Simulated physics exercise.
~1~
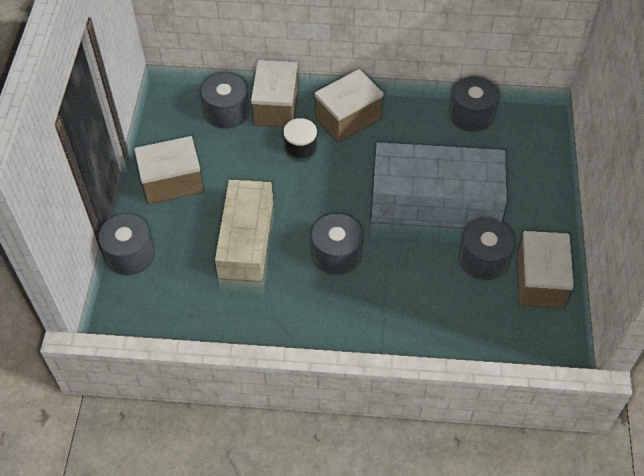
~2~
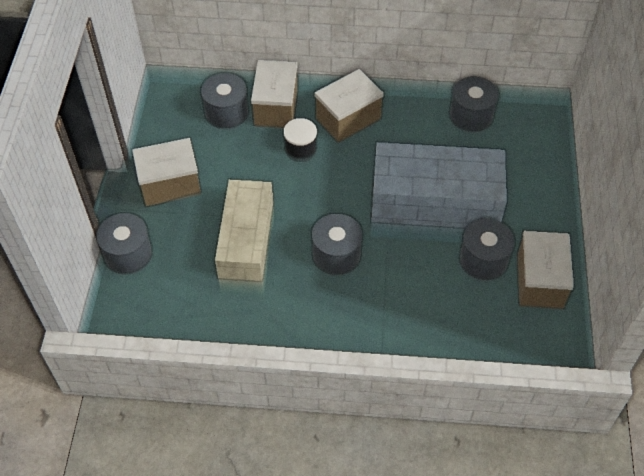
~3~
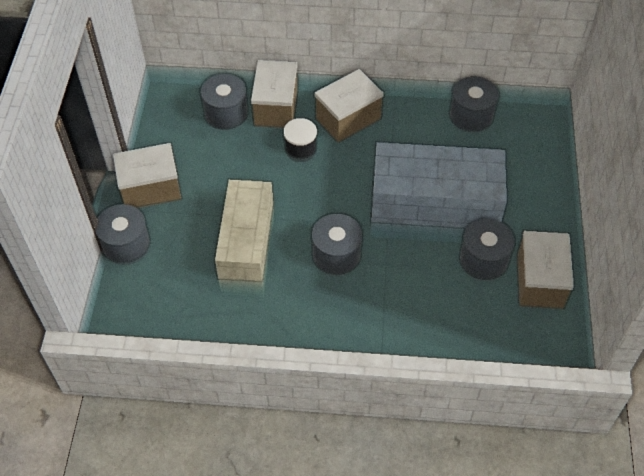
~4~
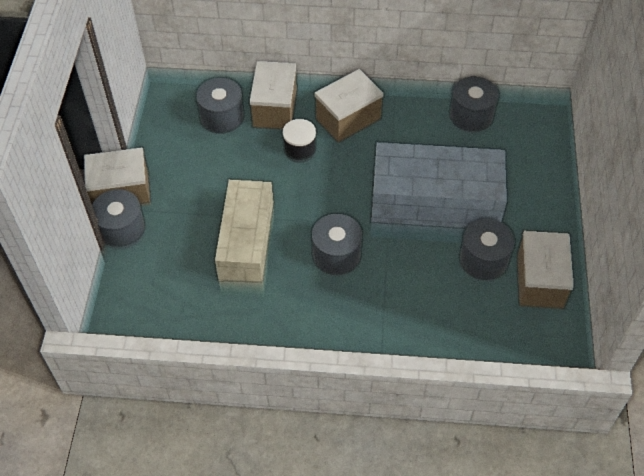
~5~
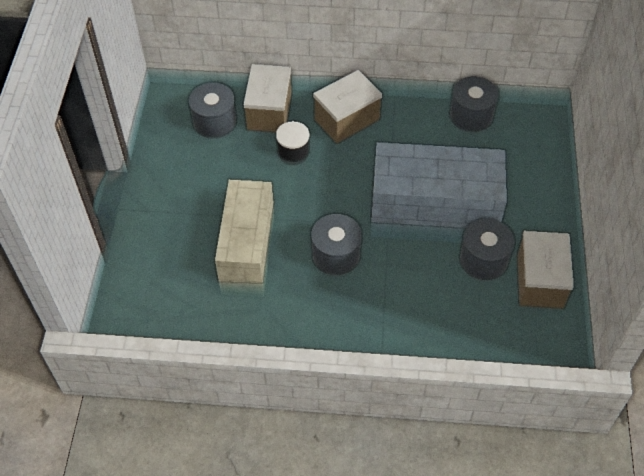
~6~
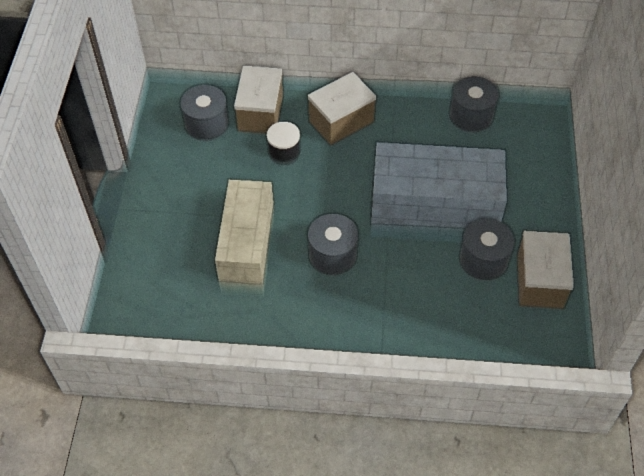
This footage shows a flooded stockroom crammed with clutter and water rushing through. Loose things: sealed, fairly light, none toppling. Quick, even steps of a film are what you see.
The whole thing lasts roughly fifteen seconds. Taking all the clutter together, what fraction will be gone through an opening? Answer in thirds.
One to two thirds.
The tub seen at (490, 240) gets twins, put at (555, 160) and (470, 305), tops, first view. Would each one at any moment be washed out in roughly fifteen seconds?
Following the list, the first is never leaving and the second is never leaving.
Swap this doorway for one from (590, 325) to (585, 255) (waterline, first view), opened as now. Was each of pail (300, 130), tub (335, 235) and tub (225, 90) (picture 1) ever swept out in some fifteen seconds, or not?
First held back, then flushed away, then held back.
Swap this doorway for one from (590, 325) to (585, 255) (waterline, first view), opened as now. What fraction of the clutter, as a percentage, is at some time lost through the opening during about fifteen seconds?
Around 40 in a hundred.
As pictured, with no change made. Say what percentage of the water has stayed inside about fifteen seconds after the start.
Looks like about 52 per cent of the water.
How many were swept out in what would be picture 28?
That comes to 5.
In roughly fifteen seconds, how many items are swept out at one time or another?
That adds up to 6.
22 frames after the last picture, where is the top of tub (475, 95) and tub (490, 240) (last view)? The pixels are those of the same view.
Look for them around (381, 95) and (398, 242).
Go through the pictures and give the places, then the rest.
A tub at (224, 90) floats; a pail at (300, 131) floats; 0 of 10 have shifted, in the first frame.
A tub at (224, 90), afloat; a pail at (300, 131) floats; 0 of 10 have shifted, in the second frame.
A tub at (223, 90) floats; a pail at (300, 131) floats; 2 of 10 have shifted, in the third frame.
A tub at (219, 94), afloat, close to its start; a pail at (299, 132) floats; 3 of 10 have shifted, in the fourth frame.
A tub at (211, 99), afloat, close to its start; a pail at (293, 134), afloat, close to its start; 5 of 10 have shifted, in the fifth frame.
A tub at (203, 102), afloat, close to its start; a pail at (283, 134) floats, close to its start; 6 of 10 have shifted, in the sixth frame.
A moment on, 2 of 10 are out; 8 afloat.
Next, 4 of 10 are out; 6 afloat.
Later, 5 of 10 are out; 5 afloat.
In the end, 6 of 10 are out; 4 afloat.
